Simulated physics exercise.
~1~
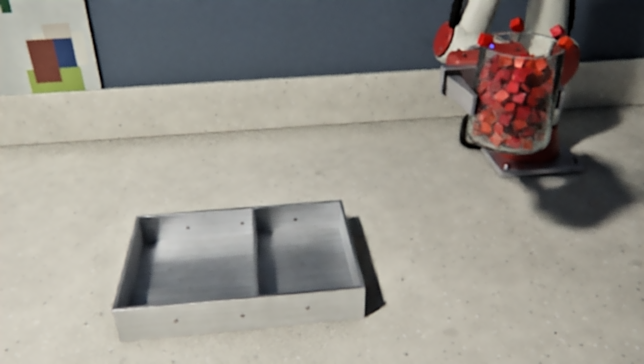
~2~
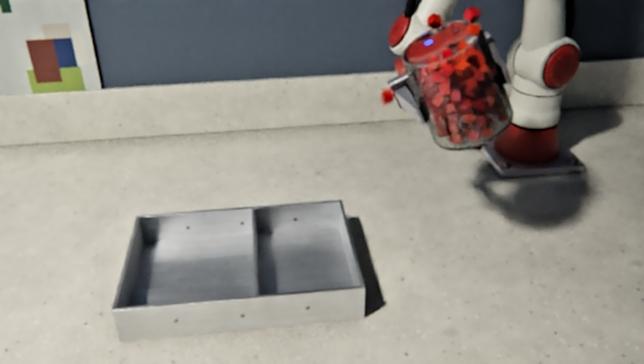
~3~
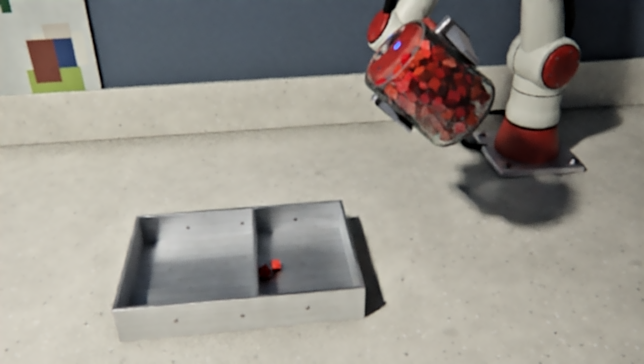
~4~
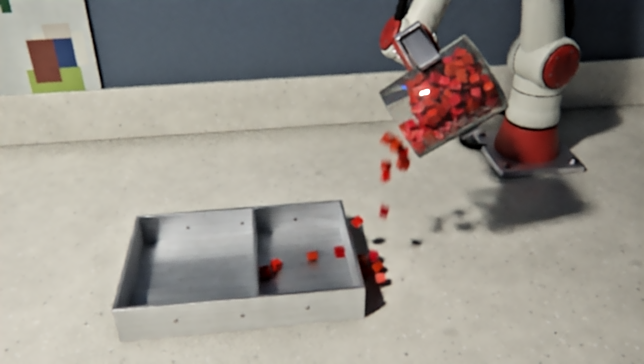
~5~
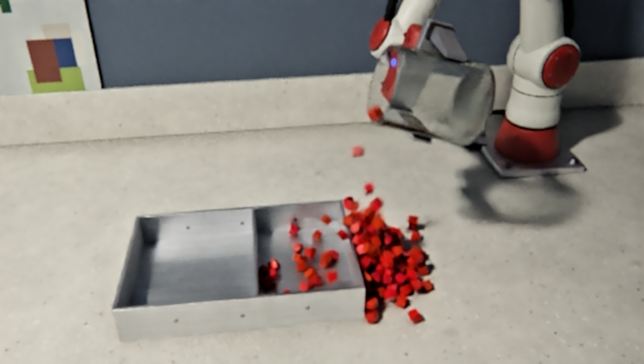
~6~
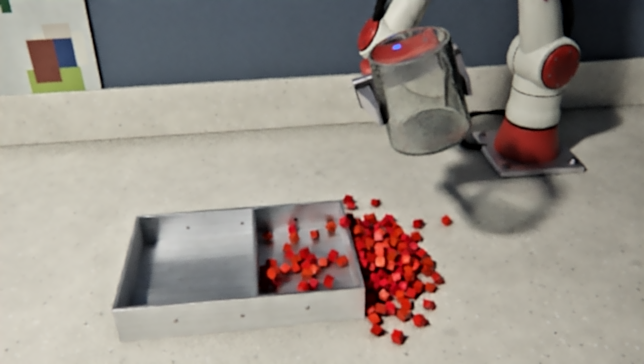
At first, a robot arm holds a clear tumbler heaped with small red cubes above a pale table top, with a grey divided tray standing to the left. The arm carries the tumbler left and leans it toward the tray, and a few cubes land in the right-hand part. It tips further, and more cubes tumble out around the tray's right edge. Soon the rest pour down, many missing the tray and piling up beside it. Finally the arm swings the emptied tumbler back toward upright, leaving some cubes in the right part, most on the table, and the left part empty.
